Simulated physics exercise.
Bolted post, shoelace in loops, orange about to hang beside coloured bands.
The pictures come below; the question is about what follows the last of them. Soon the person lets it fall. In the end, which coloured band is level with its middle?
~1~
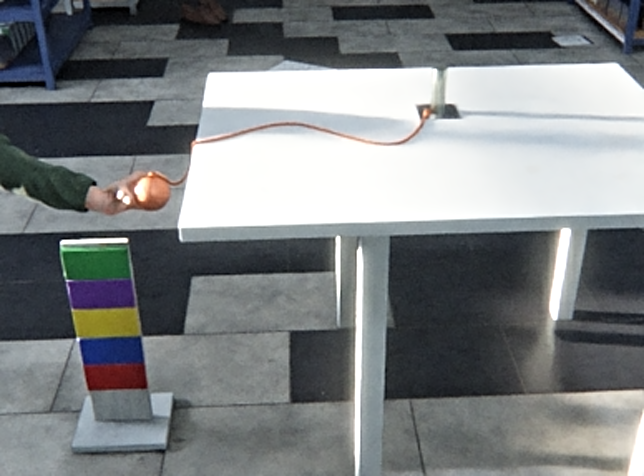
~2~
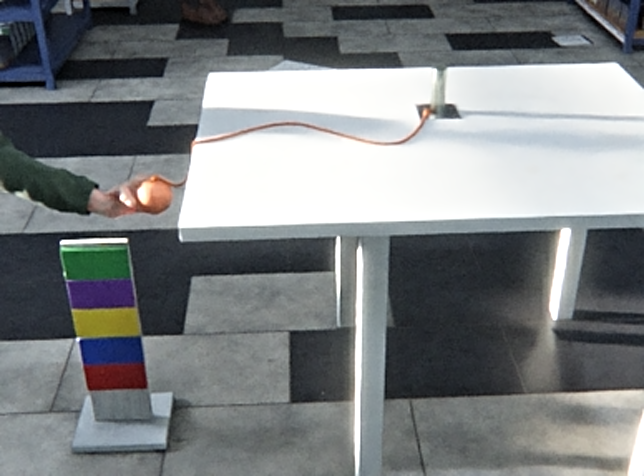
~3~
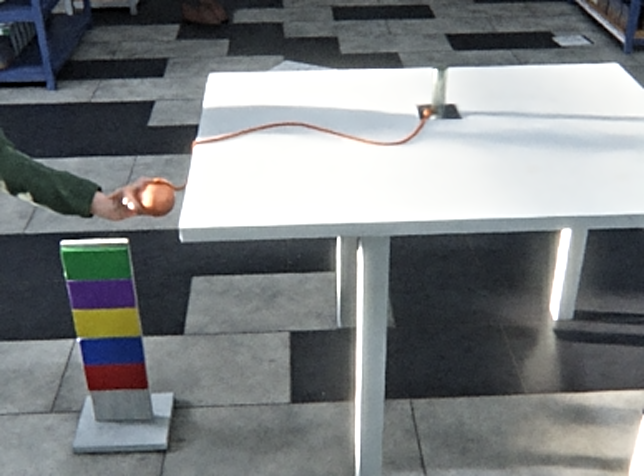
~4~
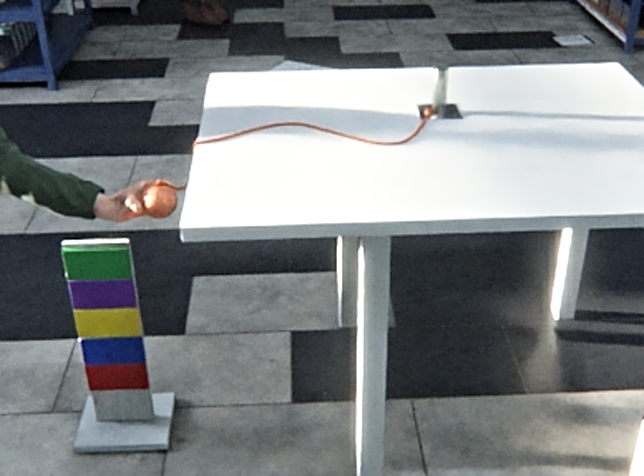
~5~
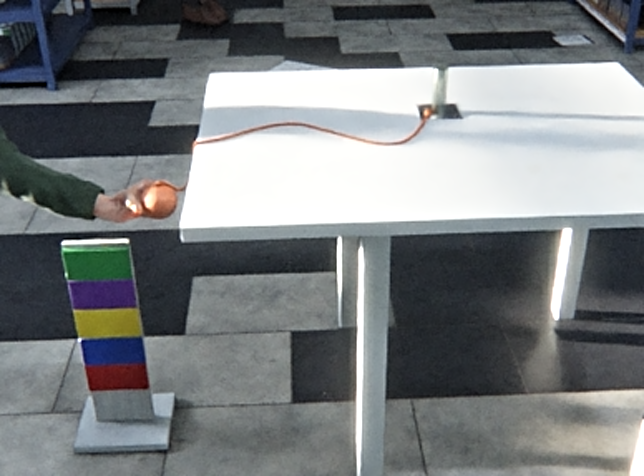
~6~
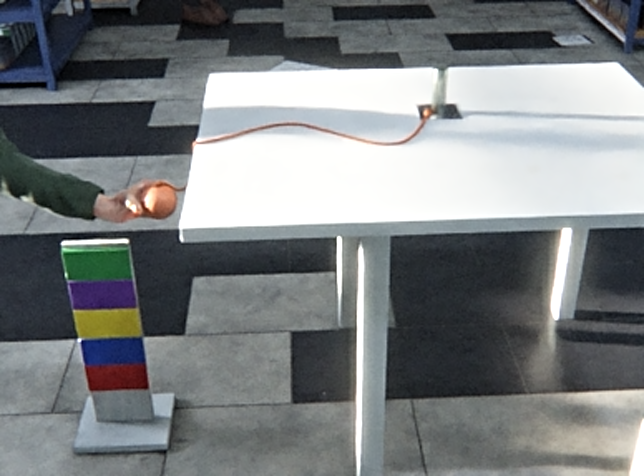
The purple band.
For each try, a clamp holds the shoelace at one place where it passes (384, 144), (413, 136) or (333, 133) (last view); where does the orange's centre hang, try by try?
Readings in order - (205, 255), (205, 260), (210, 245).
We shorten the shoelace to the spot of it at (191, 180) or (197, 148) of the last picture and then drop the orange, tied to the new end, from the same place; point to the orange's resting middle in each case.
About (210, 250), then (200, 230).
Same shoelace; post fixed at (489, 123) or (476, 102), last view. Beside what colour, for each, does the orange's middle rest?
For the first spot, green; for the second, green.
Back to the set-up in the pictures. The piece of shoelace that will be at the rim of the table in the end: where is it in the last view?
At (257, 129), roughly.
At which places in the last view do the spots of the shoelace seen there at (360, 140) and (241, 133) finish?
One finishes at (309, 127) and the other at (198, 165).
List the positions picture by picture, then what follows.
Orange (152, 193); green (96, 265); purple (101, 295); yellow (106, 324); blue (111, 351); red (116, 378), in the first picture.
Orange (154, 197); shoelace through (421, 124) (382, 144) (319, 129) (261, 128) (197, 146), in the second picture.
Orange (157, 199), in the third picture.
Orange (159, 201); shoelace through (423, 124) (383, 144) (321, 129) (262, 128) (198, 146), in the fourth picture.
Orange (160, 202), in the fifth picture.
Orange (159, 202); shoelace through (422, 124) (383, 144) (320, 130) (262, 128) (198, 146), in the sixth picture.
Soon after, orange near (227, 285); level with purple.
After that, orange near (198, 284); level with purple.
In the end, orange near (206, 286); level with purple. The purple one.
